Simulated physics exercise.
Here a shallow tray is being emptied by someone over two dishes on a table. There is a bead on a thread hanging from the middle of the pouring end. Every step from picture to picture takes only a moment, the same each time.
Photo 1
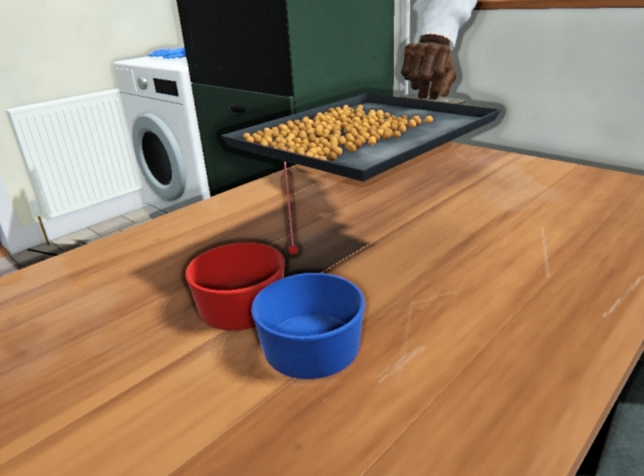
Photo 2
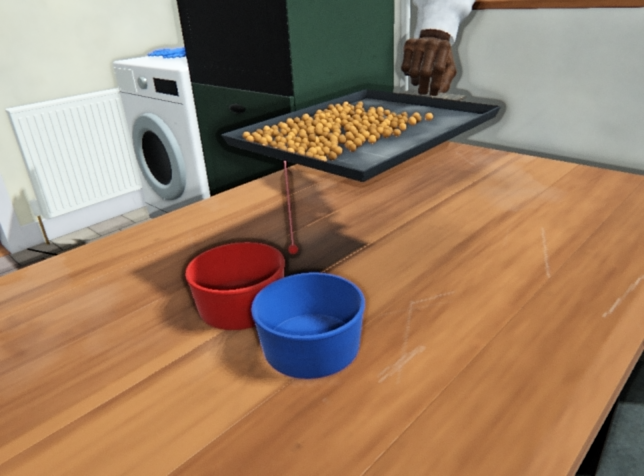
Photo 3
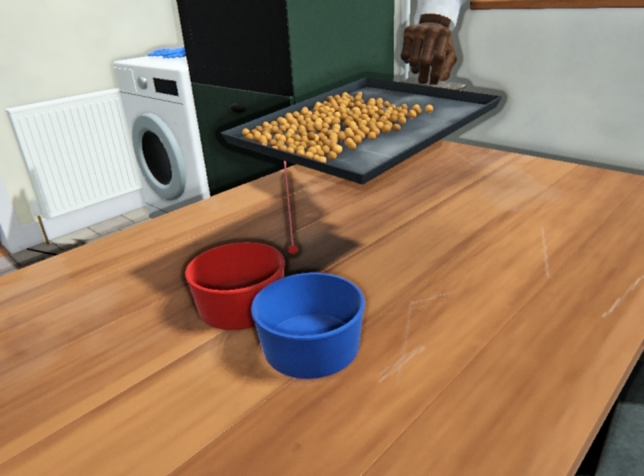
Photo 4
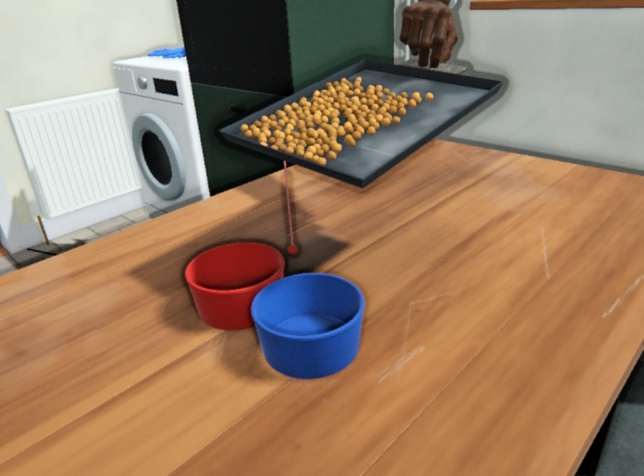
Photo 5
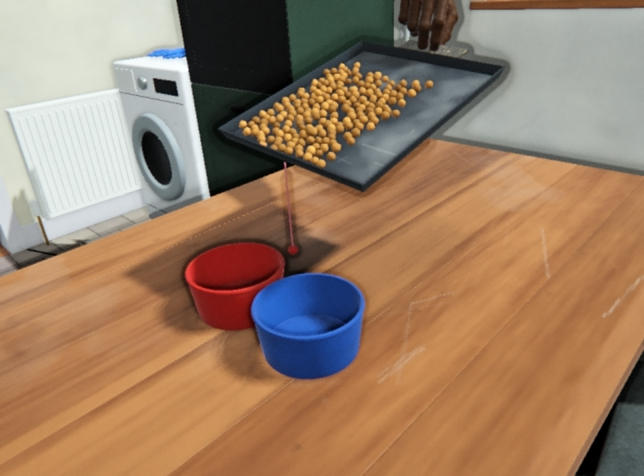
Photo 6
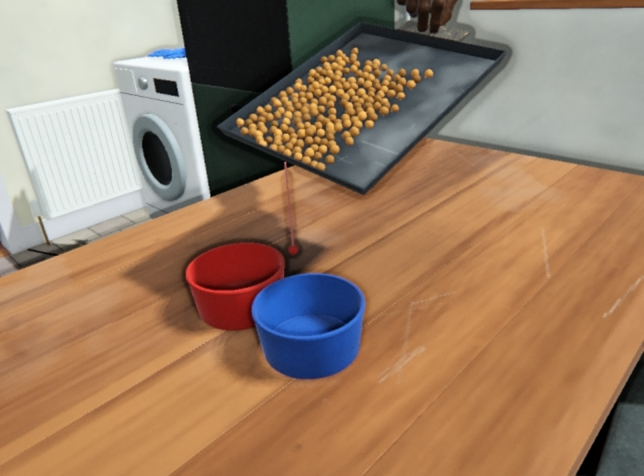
A hand raises the far side of a tray of roasted chickpeas above two dishes.
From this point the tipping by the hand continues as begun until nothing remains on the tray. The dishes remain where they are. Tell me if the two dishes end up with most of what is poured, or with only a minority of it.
Most of it.
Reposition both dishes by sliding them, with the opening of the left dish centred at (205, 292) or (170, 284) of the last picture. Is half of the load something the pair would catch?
With the first shift the pair saves less than a half; with the second, less than a half.
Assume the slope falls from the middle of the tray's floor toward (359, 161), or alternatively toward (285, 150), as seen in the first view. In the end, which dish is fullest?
In the first case it's the one on the right, in the second the one on the left.
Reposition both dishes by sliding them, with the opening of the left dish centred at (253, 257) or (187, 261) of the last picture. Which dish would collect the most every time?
In the first try it's the one on the right, and in the second it's the one on the right.
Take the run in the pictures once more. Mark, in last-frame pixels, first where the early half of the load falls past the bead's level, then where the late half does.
Earlier half at (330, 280), later half at (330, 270).
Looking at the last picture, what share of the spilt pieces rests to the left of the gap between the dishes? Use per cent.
Estimate: About 0 in every hundred.
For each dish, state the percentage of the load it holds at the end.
Left dish: Roughly 10 per cent; right dish: Roughly 60 per cent.
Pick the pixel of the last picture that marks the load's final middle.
(322, 339).
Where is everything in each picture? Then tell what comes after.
In the first frame, corners of the pouring end (227, 135) and (362, 168), level; middle of the load (335, 131), roasted chickpeas; left dish (199, 302); right dish (270, 347); bead on its thread (293, 250).
In the second frame, corners of the pouring end (227, 134) and (362, 169), level; middle of the load (335, 129).
In the third frame, corners of the pouring end (226, 132) and (362, 172), tipped barely, lowest at the right corner; middle of the load (335, 124).
In the fourth frame, corners of the pouring end (225, 130) and (362, 176), tipped a little, lowest at the right corner; middle of the load (334, 117).
In the fifth frame, corners of the pouring end (224, 127) and (362, 180), tipped clearly, lowest at the right corner; middle of the load (332, 110).
In the sixth frame, corners of the pouring end (223, 125) and (362, 185), tipped clearly, lowest at the right corner; middle of the load (330, 105), roughly a quarter on the move; left dish (199, 302); right dish (270, 347).
Just after the last frame, tray tipped steeply; roughly two thirds on the tray; about a tenth in the right dish; just a few in the left dish; about a tenth outside both; roughly a quarter in the air.
A moment on, tray tipped past a quarter turn; roughly two thirds in the right dish; about a tenth in the left dish; roughly a quarter outside both; just a few in the air.
Further on, tray tipped past a quarter turn; roughly two thirds in the right dish; about a tenth in the left dish; roughly a quarter outside both.
When it is over, tray tipped past a quarter turn; roughly two thirds in the right dish; about a tenth in the left dish; roughly a quarter outside both.
